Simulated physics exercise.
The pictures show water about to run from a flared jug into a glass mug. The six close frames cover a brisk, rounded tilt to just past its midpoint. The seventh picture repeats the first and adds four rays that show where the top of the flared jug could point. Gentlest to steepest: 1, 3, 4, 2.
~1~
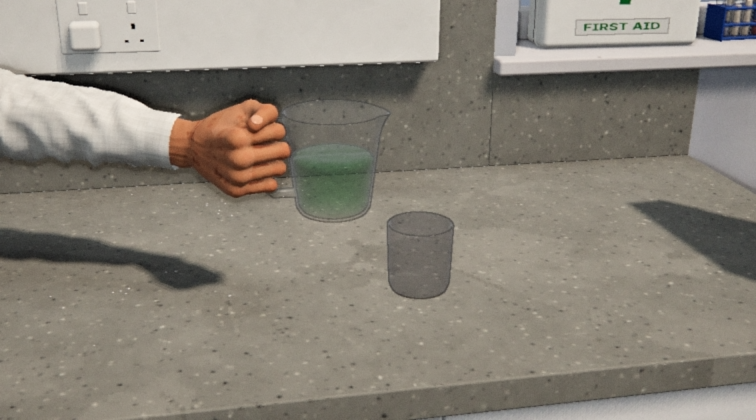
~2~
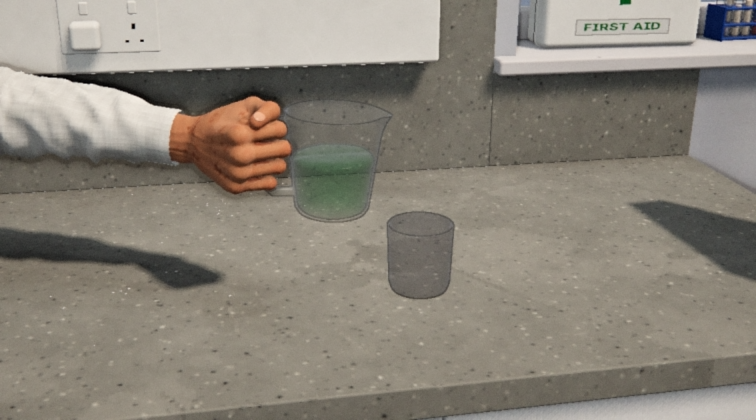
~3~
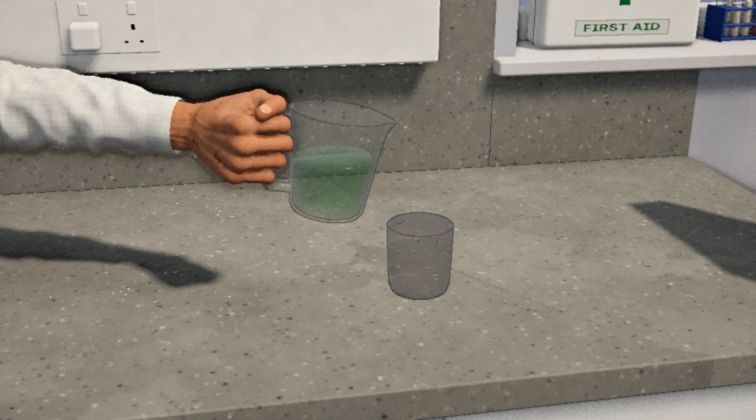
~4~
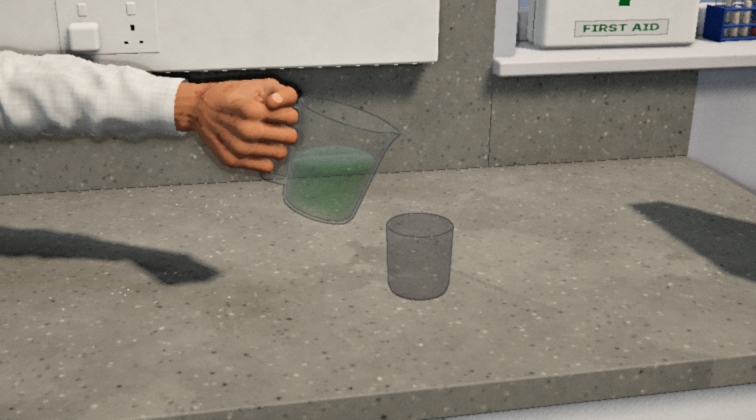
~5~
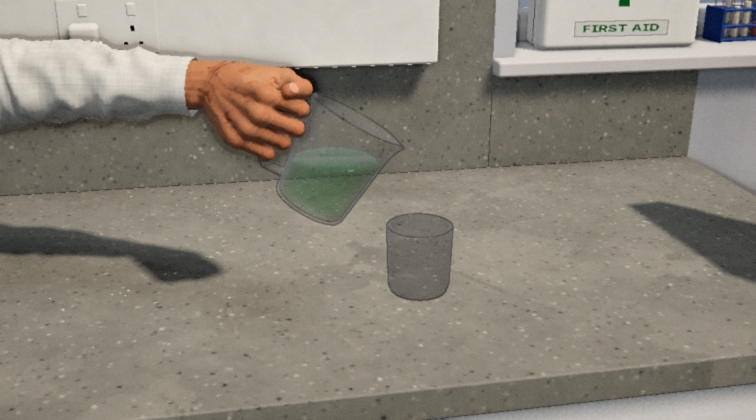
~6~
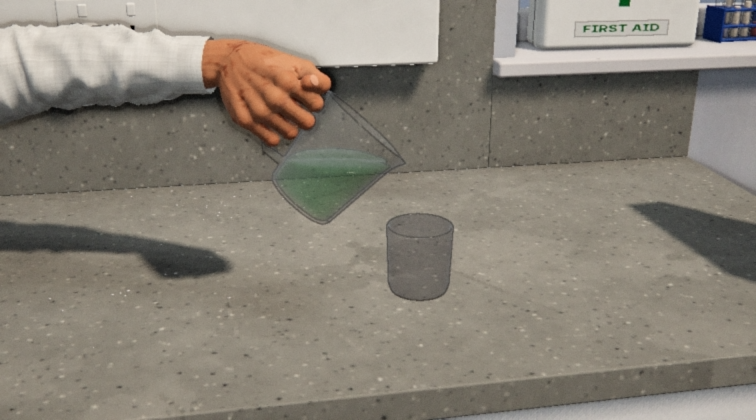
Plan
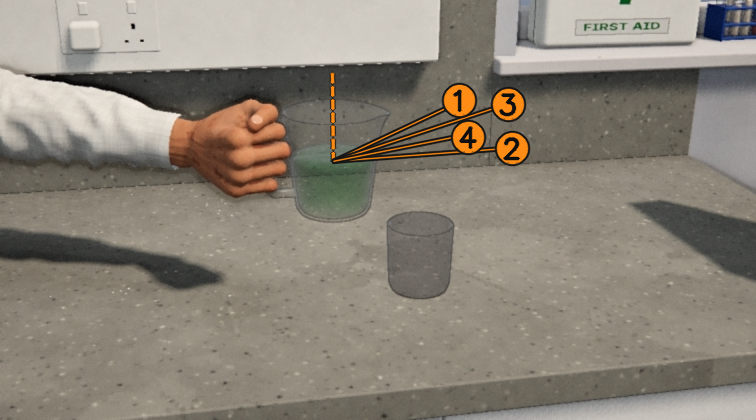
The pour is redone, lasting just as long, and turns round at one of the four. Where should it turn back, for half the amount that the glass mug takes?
1 beats the others.
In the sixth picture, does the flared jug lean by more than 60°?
No.
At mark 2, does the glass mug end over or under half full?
Over half.
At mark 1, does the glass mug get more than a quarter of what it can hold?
Yes, it does.
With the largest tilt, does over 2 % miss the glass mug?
Yes.
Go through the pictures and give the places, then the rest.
Upright, lip at (388, 112); rim of the glass mug round (420, 223); nothing has left yet.
Tipped about 2°, lip at (390, 114); nothing has left yet.
Tipped about 9°, lip at (395, 121); nothing has left yet.
Tipped about 18°, lip at (399, 132); nothing has left yet.
Tipped about 30°, lip at (403, 146); nothing has left yet.
Tipped about 43°, lip at (404, 161); nothing has left yet.
On the marked copy, 1 at (444, 109); 2 at (495, 149); 3 at (492, 109); 4 at (451, 137).
For mark 1, the glass mug ends with about 49 % of what it can hold.
For mark 2, the glass mug ends with about 87 % of what it can hold; 15 % of the water is spilt.
For mark 3, the glass mug ends with about 68 % of what it can hold; 3 % of the water is spilt.
For mark 4, the glass mug ends with about 74 % of what it can hold; 13 % of the water is spilt.
